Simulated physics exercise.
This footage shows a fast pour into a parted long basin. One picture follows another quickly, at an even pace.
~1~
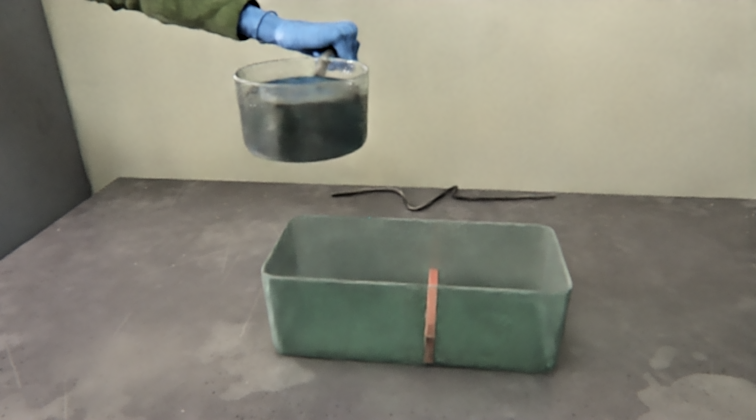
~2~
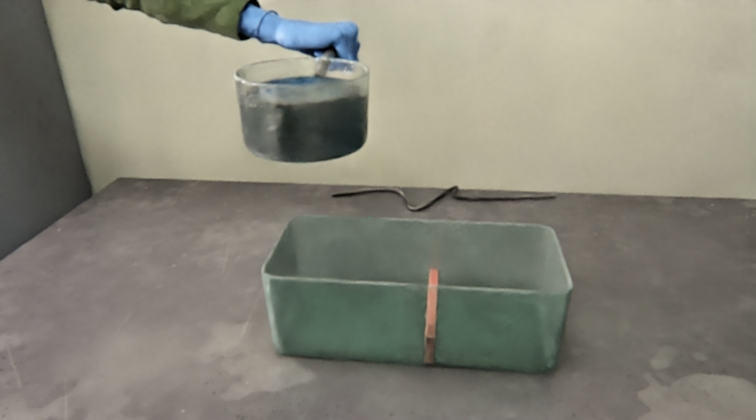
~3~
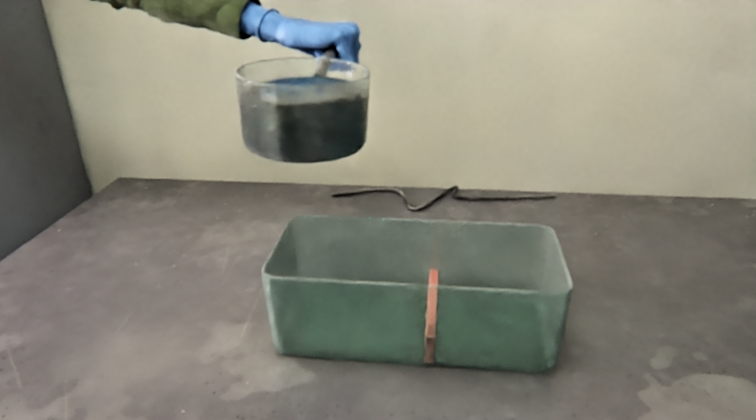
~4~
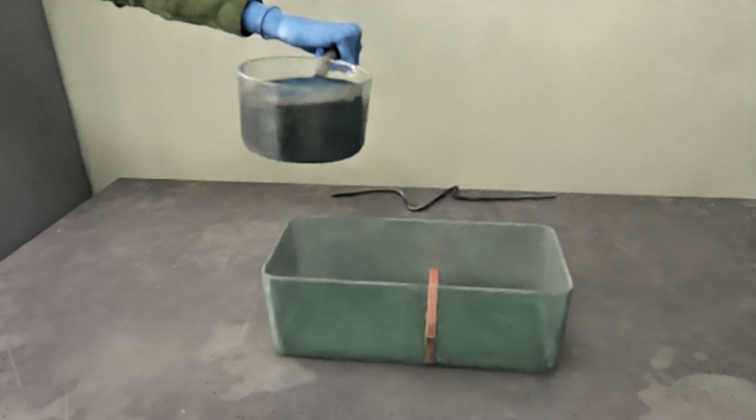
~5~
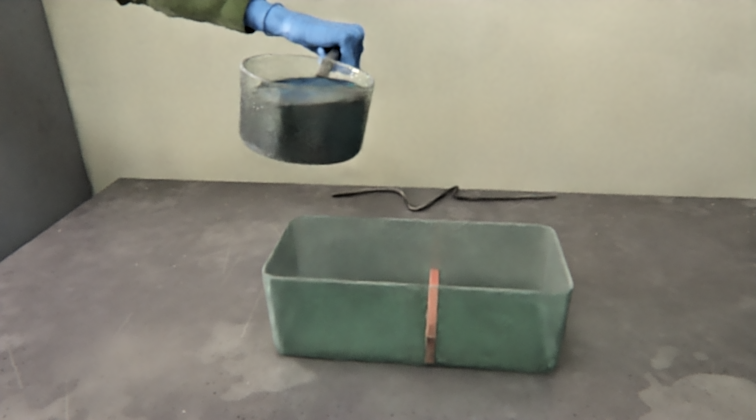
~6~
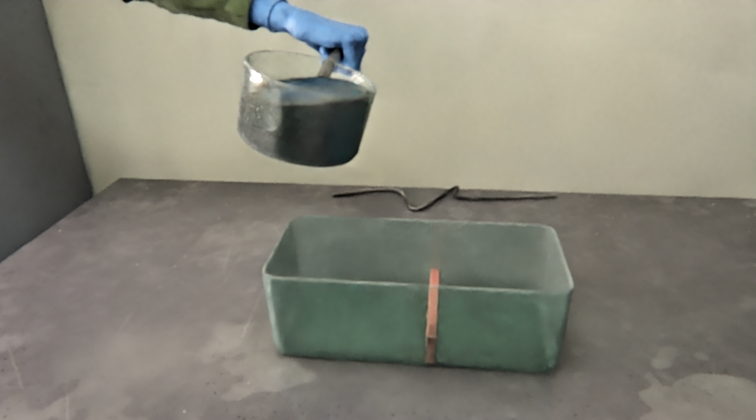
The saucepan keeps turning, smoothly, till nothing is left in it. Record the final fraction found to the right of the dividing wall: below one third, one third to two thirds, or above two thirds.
The share right of the wall is the middle band, one third to two thirds.
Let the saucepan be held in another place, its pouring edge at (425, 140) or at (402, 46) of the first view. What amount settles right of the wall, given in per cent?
About 80 % the first time, about 80 % the second.
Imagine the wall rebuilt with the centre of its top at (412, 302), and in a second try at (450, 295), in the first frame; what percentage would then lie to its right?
Well, it's close to 65 per cent for the first one, then 20 per cent for the other.
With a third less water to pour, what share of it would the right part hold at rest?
Near 20 parts in a hundred.
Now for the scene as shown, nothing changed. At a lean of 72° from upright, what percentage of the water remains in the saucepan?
60 %.
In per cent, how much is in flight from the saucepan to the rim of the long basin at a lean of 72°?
Something close to 35 percent of it.
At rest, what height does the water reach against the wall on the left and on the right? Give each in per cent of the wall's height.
Left 40 %, right 50 %.
A moment on, the saucepan is tipped part way and 58 per cent is still to pour, 3 is left of the wall and 4 right of it.
Next, the saucepan is tipped right over and 11 per cent is still to pour, 26 is left of the wall and 48 right of it.
Then the saucepan is tipped right over and 1 per cent is still to pour, 47 is left of the wall and 49 right of it.
Later the saucepan is tipped right over and 0 per cent is still to pour, 49 is left of the wall and 49 right of it.
At rest 49 per cent lies left of the wall, 49 right of it and 1 outside.
